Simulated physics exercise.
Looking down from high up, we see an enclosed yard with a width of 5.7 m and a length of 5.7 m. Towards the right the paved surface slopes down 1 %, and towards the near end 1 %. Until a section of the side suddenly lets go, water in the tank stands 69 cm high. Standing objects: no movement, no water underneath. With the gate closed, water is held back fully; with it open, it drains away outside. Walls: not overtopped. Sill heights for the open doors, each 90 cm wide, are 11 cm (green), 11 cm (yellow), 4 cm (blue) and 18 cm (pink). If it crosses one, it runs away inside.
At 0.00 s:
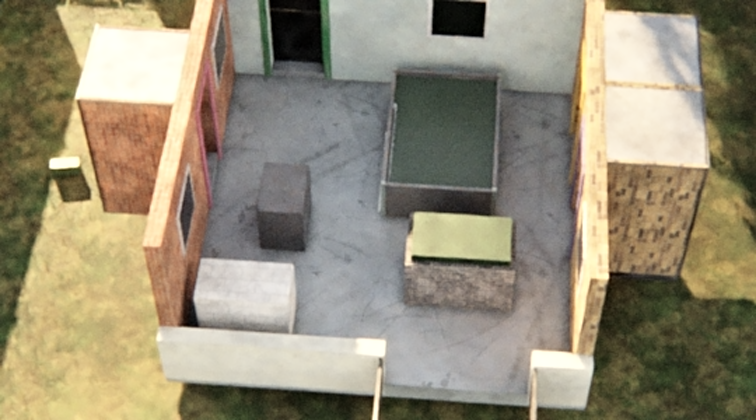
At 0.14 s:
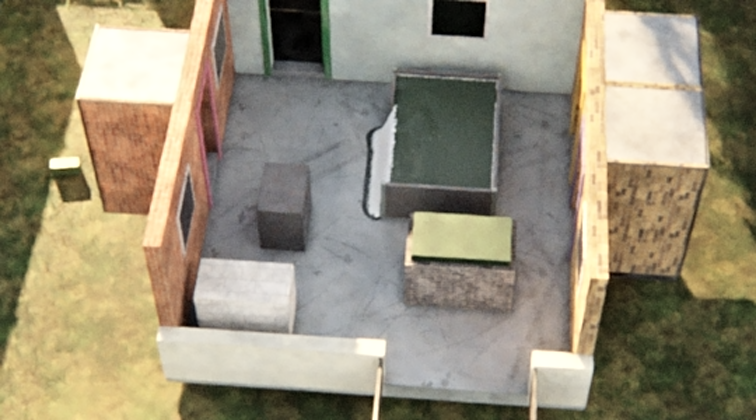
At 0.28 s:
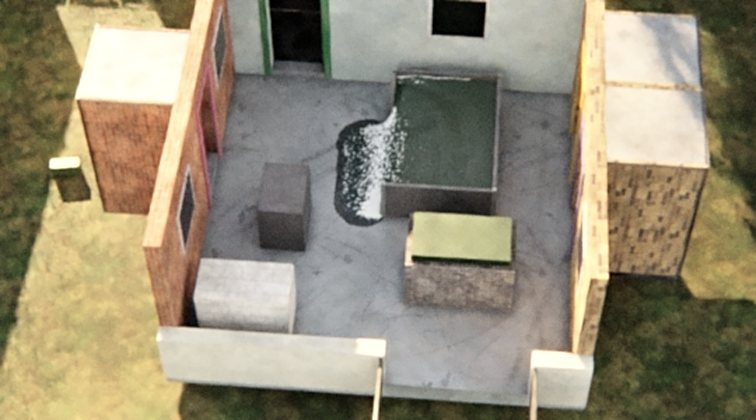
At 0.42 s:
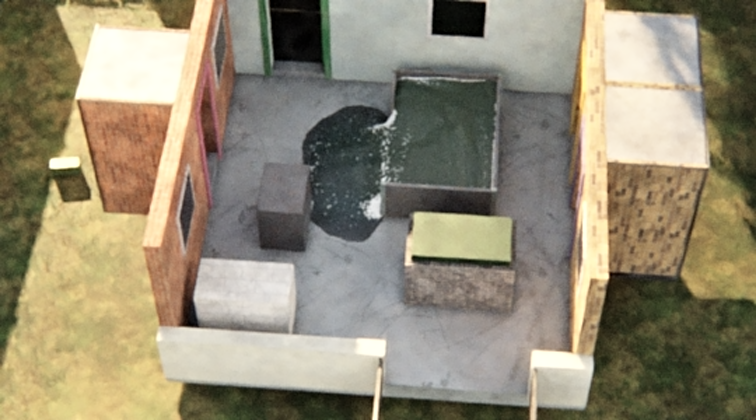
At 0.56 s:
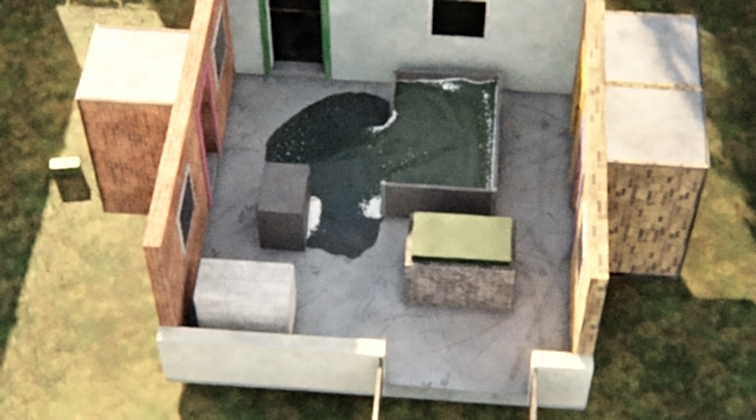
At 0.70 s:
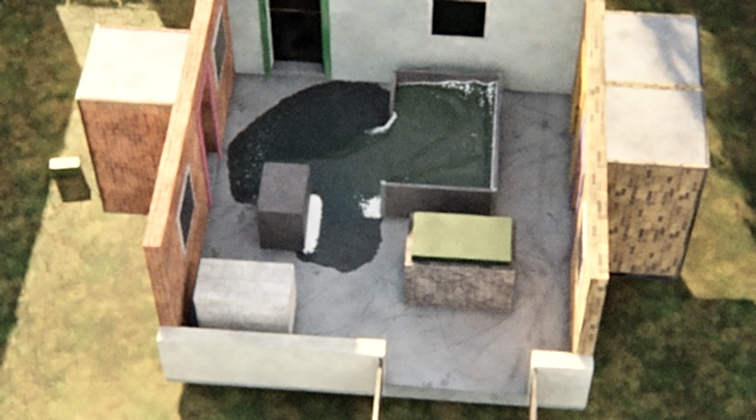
The clip shows a walled yard from above, where dark water pours from the left side of a rectangular tank, foaming at first, then spreads leftward across the grey floor and around a dark grey block.
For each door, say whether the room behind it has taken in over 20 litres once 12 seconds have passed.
One by one: At the green door the limit will be outstripped; at the yellow door the limit will not be outstripped; at the blue door the limit will be outstripped; at the pink door the limit will be outstripped.
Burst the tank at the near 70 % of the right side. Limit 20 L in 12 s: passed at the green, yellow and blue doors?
Note: Green short of the mark, yellow beyond the mark, blue beyond the mark.
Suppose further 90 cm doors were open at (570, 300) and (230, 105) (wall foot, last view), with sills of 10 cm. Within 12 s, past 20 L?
Well, the first one ends up on the low side, the second one on the high side.
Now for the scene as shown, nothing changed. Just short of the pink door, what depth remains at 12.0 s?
Around 5.5 cm there.
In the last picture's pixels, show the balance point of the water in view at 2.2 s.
Close to (350, 175) in the last picture.
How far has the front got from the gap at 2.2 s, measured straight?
Roughly 4.4 m.
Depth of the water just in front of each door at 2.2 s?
Depths in centimetres - green: 13, yellow: 0, blue: 0, pink: 35.
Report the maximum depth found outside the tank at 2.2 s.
I'd say near 38 centimetres.
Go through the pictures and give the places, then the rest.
In the first picture, the tank at (443, 131) is whole and still, 69 cm deep.
In the second picture, the front is at (379, 130), 0.9 m from the gap at (389, 162); 0.4 m2 of floor is under water; 69 cm left at the back of the tank.
In the third picture, water pours out at (389, 164) and has run 1.1 m, to (350, 128); typically 12 cm deep outside, 69 cm at the tank's back.
In the fourth picture, the front is at (313, 134), 1.5 m from the gap at (389, 165); 2.8 m2 of floor is under water; 66 cm left at the back of the tank.
In the fifth picture, the front is at (275, 137), 2.0 m from the gap at (389, 166); 4.4 m2 of floor is under water; 60 cm left at the back of the tank.
In the sixth picture, the front is at (232, 152), 2.6 m from the gap at (389, 166); 5.9 m2 of floor is under water; 59 cm left at the back of the tank.
After 1.4 s water covers 35 % of the floor and is deepest (45 cm) near (216, 183); green door 7 cm at the sill, 0 L in, yellow door not reached, blue door not reached, pink door 40 cm at the sill, 57 L in.
After 2.2 s water covers 50 % of the floor and is deepest (38 cm) near (217, 174); green door 13 cm at the sill, 1 L in, yellow door not reached, blue door not reached, pink door 35 cm at the sill, 174 L in.
After 3.5 s water covers 65 % of the floor and is deepest (26 cm) near (183, 354); green door 18 cm at the sill, 20 L in, yellow door not reached, blue door not reached, pink door 22 cm at the sill, 246 L in.
After 7.0 s water covers 95 % of the floor and is deepest (16 cm) near (183, 354); green door 7 cm at the sill, 47 L in, yellow door 5 cm at the sill, 0 L in, blue door 5 cm at the sill, 1 L in, pink door 9 cm at the sill, 253 L in.
After 12.0 s water covers 100 % of the floor and is deepest (12 cm) near (551, 381); green door 3 cm at the sill, 48 L in, yellow door 4 cm at the sill, 0 L in, blue door 8 cm at the sill, 47 L in, pink door 6 cm at the sill, 253 L in.
